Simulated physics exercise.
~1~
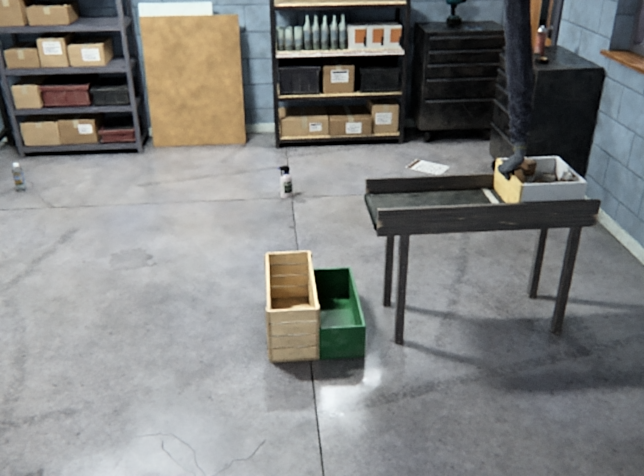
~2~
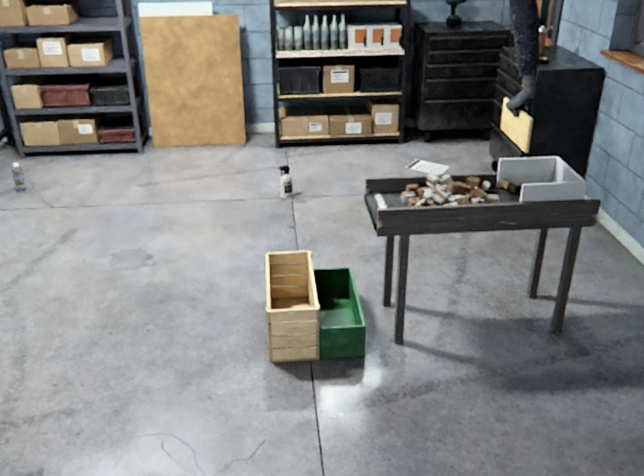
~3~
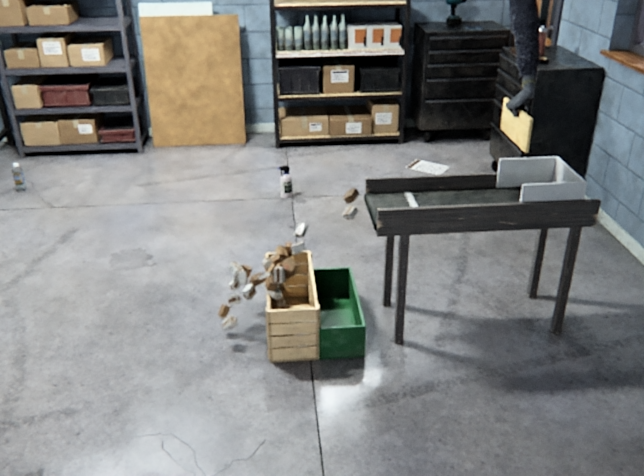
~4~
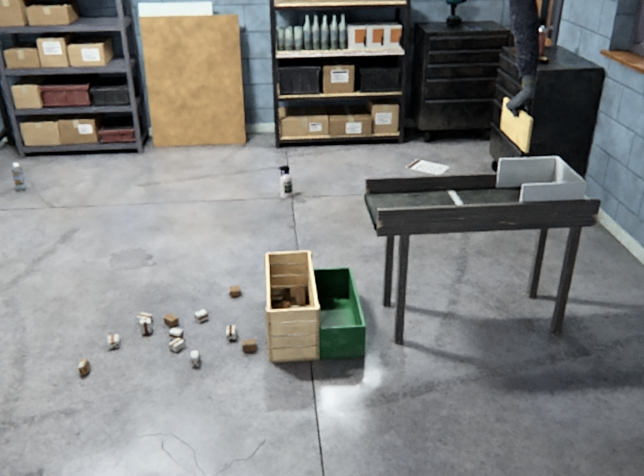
To begin with, a gloved hand grips the gate of a white pen full of little brown and white parcels, which sits on a dark, raised conveyor belt in a workshop. The hand lifts the gate clear, and the parcels spill leftward along the belt in a loose heap. They then fly off the left end, passing over the green tote toward the wooden tote beyond it. Many drop into the wooden tote, while others overshoot and scatter across the concrete floor to its left. At the end, the larger share rests inside the wooden tote, the green tote is empty, and the rest lie still on the ground.
